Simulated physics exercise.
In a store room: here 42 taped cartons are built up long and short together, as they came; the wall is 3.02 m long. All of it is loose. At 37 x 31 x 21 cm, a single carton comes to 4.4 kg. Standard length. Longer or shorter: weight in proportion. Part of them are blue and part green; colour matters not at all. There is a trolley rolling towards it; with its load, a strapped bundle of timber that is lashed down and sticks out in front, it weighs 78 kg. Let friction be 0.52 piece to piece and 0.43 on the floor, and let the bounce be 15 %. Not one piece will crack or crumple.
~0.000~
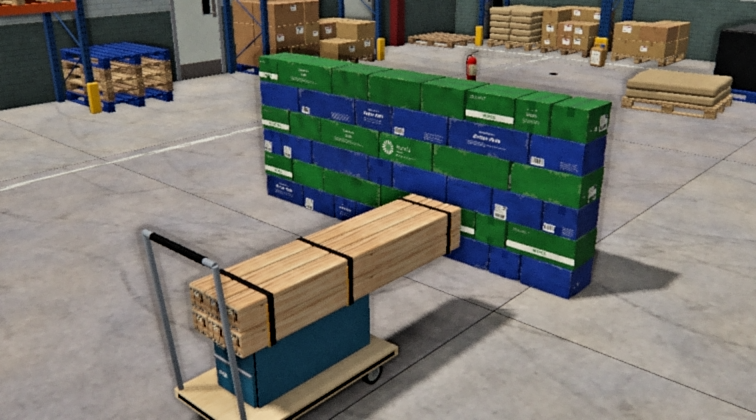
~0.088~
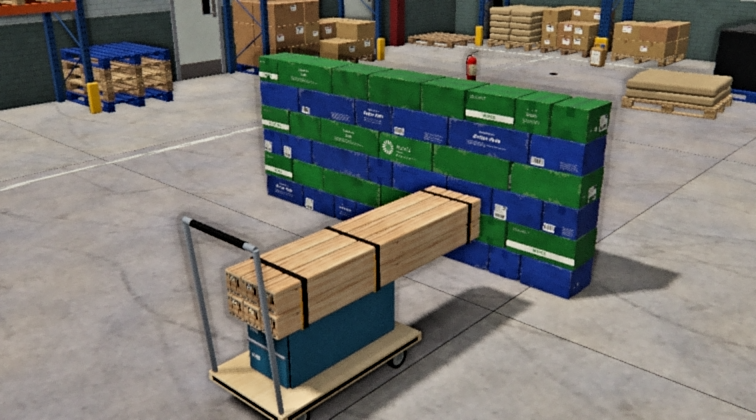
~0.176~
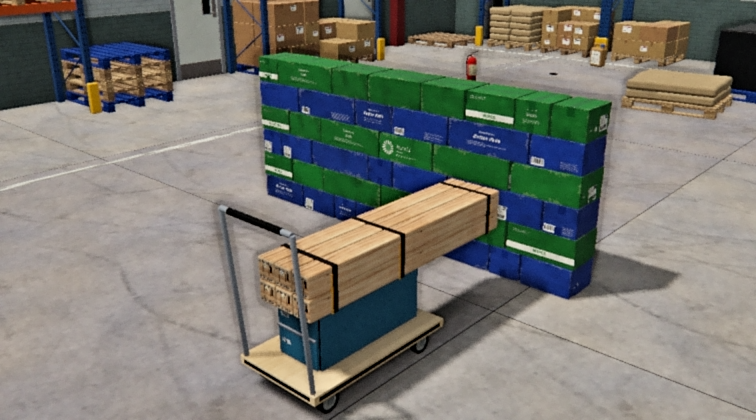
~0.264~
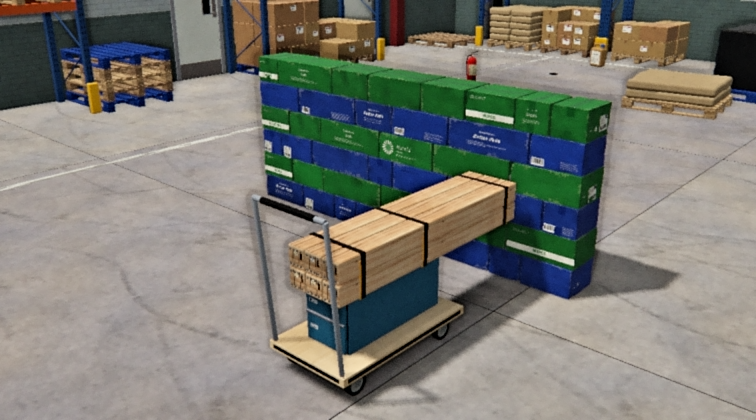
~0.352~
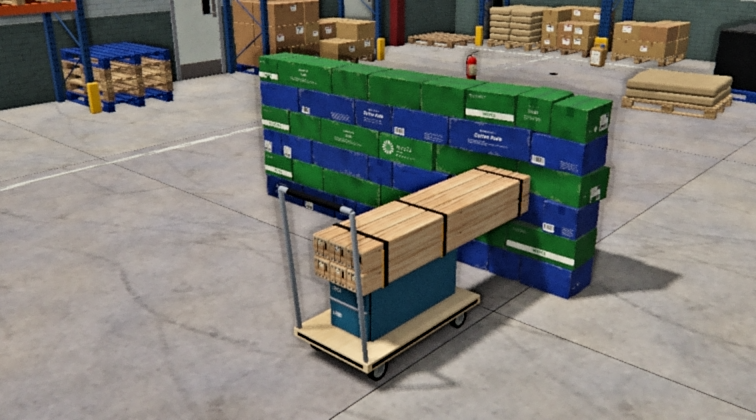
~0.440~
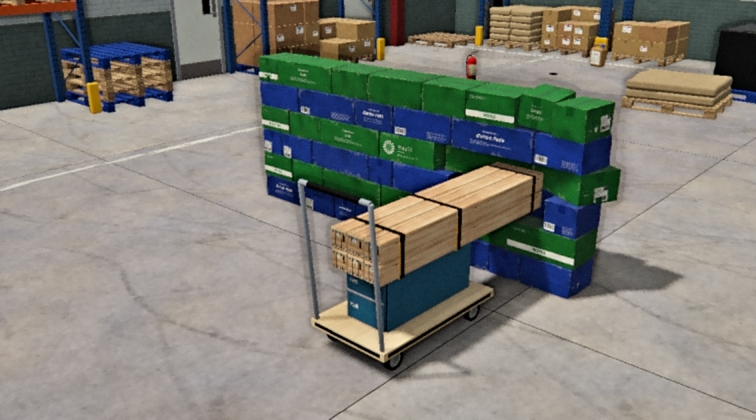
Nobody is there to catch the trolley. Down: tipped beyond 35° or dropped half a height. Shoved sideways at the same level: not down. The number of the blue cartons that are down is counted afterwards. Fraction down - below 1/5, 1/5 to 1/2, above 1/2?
1/5 to 1/2.
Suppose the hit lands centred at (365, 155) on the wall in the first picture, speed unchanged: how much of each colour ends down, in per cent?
The blue ones would be 30 per cent down and the green ones 40 per cent.
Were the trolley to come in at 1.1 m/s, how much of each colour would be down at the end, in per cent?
Result - blue: 0%; green: 0%.
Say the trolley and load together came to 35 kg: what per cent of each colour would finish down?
Result: Blue 0 and green 0 in a hundred.
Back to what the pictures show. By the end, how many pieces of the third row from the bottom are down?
From that row, 3 end down.
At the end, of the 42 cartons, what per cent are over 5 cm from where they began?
The answer is 40 percent.
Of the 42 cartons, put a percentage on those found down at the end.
Around 30 per cent, I'd say.
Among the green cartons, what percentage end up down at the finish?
30 percent of the green ones.
After 0.96 s, load 68 cm past the wall's line, still rolling; 2 of the 21 blue cartons down (3 of 42 in all colours); top blue carton 16 cm from its place; top green carton 7 cm from its place.
After 1.62 s, load 72 cm past the wall's line, stopped; 6 of the 21 blue cartons down (13 of 42 in all colours); top blue carton on its side; top green carton on its side.
In the end (3.3 s), load 72 cm past the wall's line, stopped; 6 of the 21 blue cartons down (13 of 42 in all colours); top blue carton on its side; top green carton upside down. That is 29 per cent. From the last view, middles, top blue carton near (448, 205), top green carton near (375, 184).
